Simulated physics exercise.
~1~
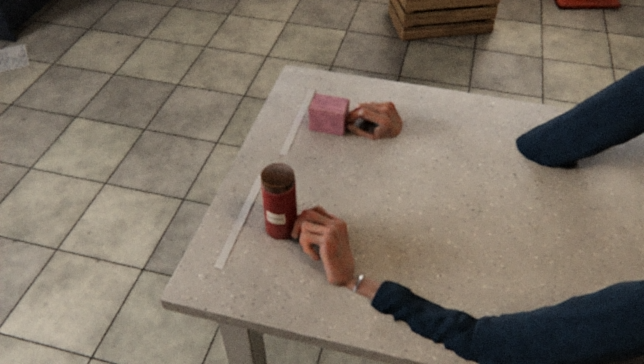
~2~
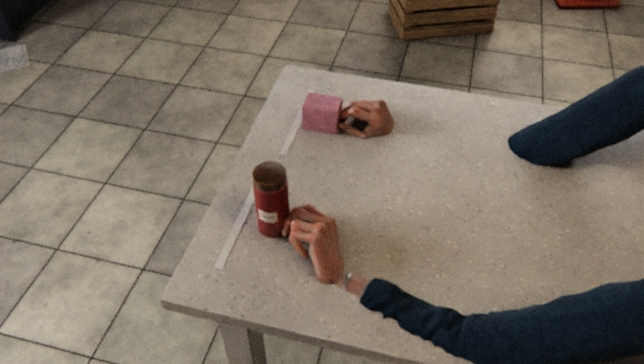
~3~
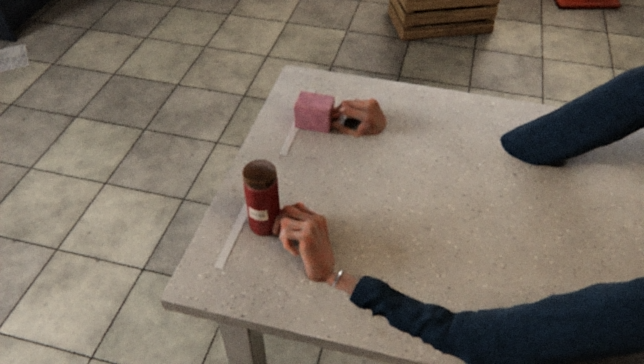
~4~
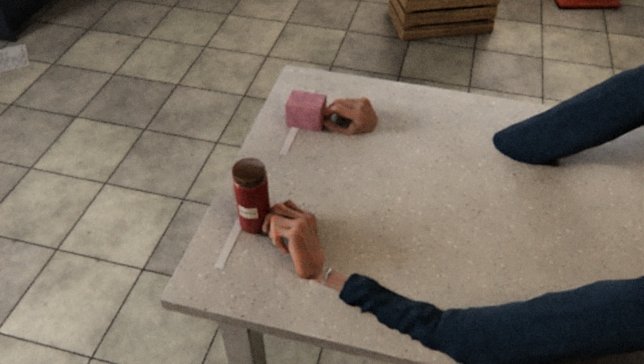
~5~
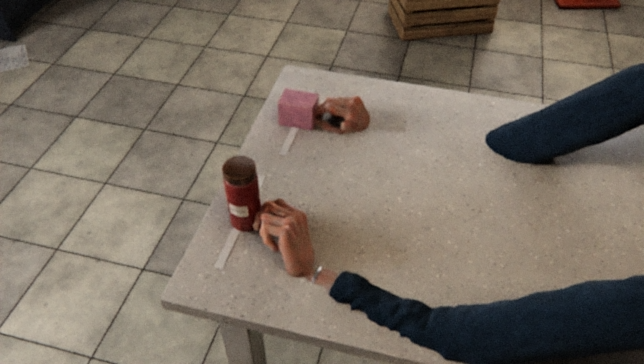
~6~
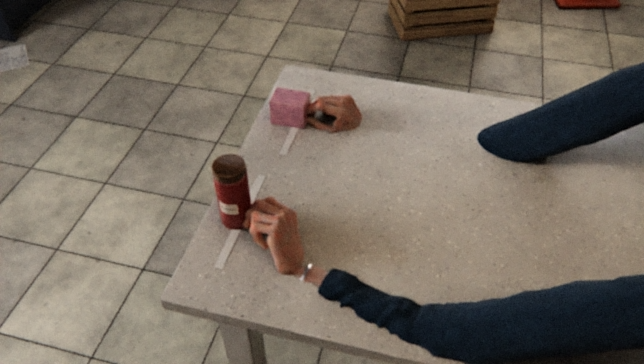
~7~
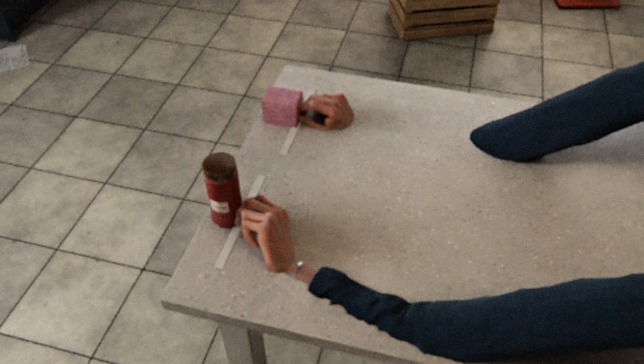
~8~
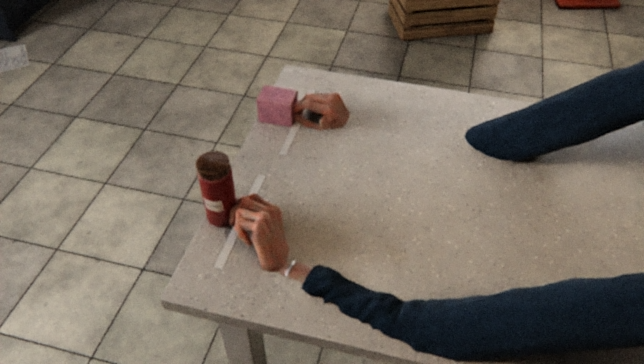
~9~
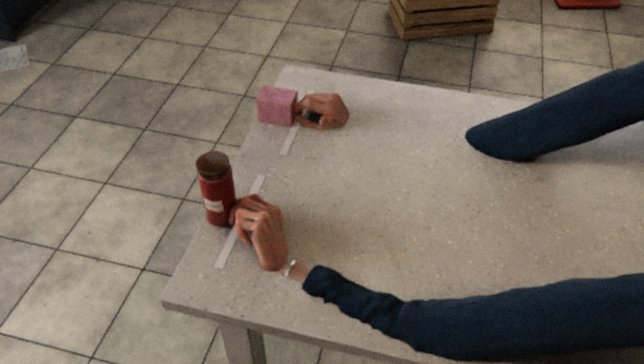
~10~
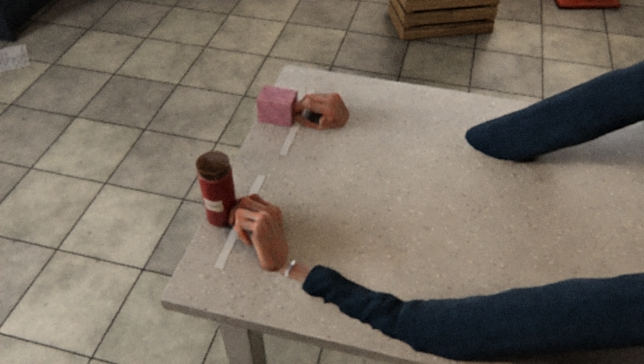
Two hands in dark blue sleeves reach in from the right over a pale speckled table, seen from above at an angle on a grey tiled floor, with a wooden crate behind. The nearer hand rests against an upright red jar, the farther one against a pink block, with pale strips of tape near the table's left edge. Both hands slowly push the jar and block leftward together, across the tape toward the edge. The hands then stop and stay beside them. At the end, the jar still stands upright and the block sits at the edge, both on the table.
